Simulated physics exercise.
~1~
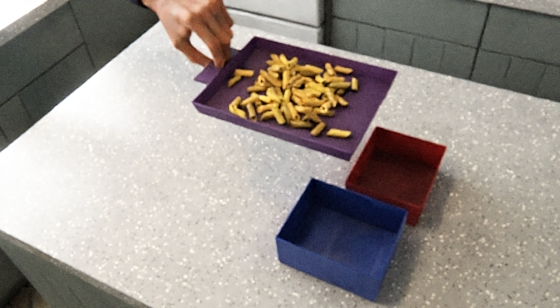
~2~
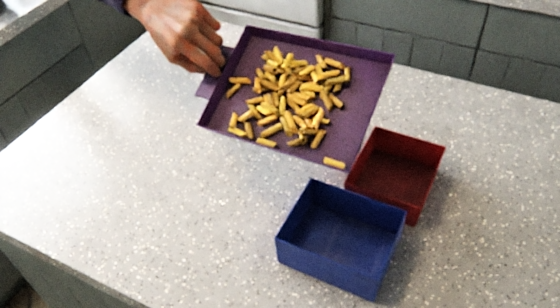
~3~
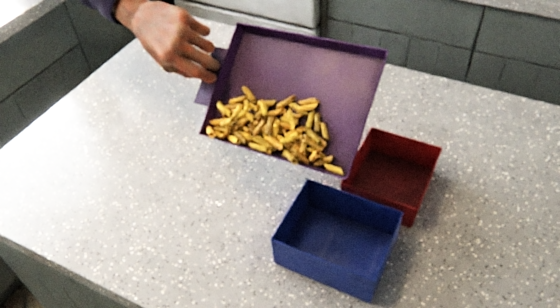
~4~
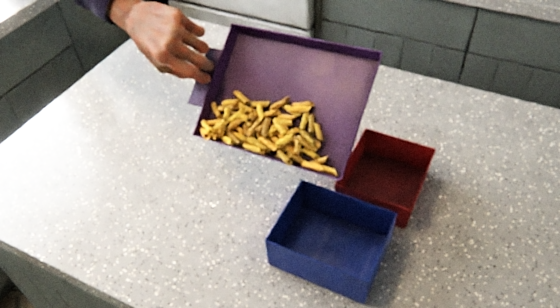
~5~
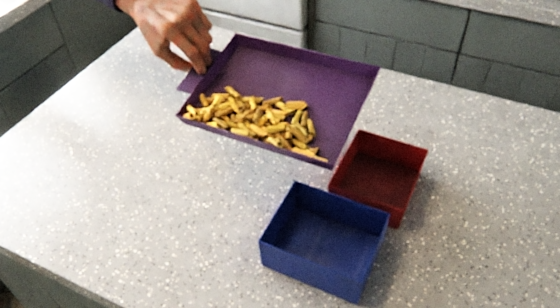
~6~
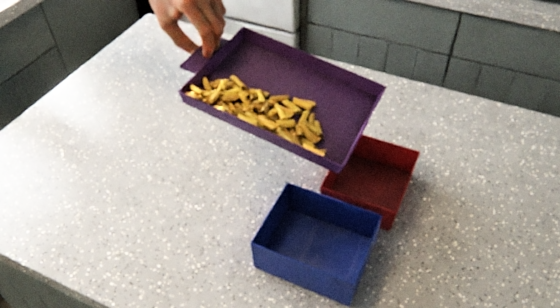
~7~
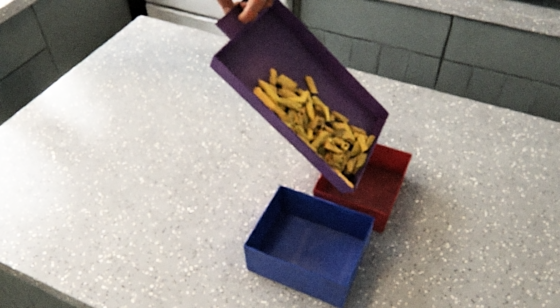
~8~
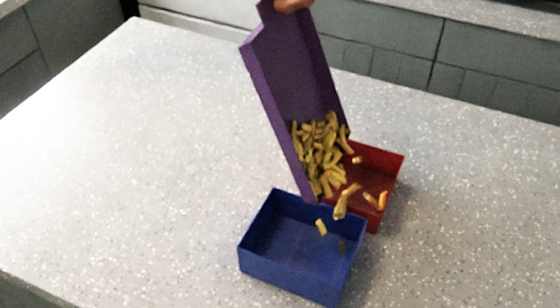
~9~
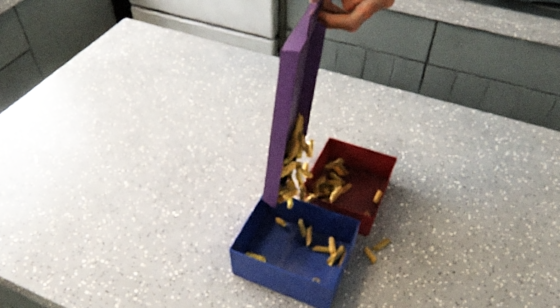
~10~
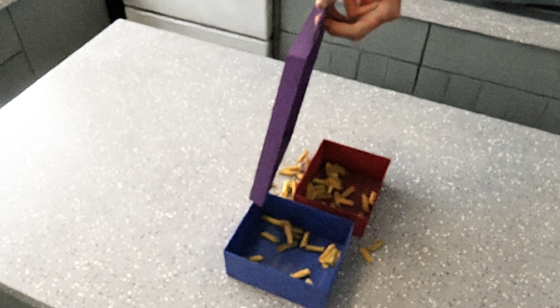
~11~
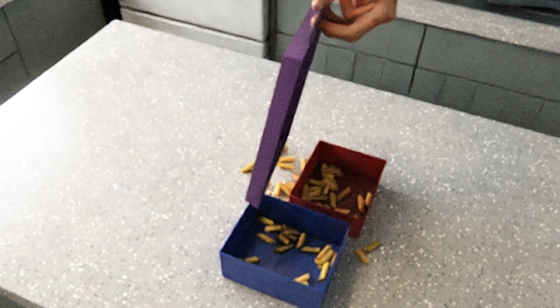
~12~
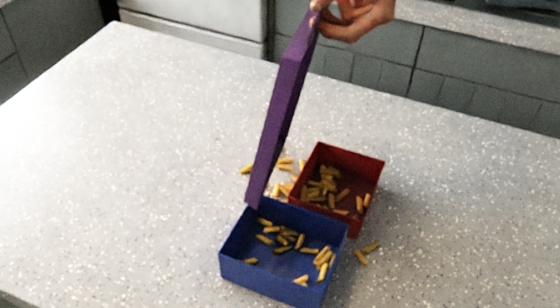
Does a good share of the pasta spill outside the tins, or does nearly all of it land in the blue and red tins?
A good share of the pasta spills outside onto the countertop, while the blue tin and the red tin each catch a fair portion too.
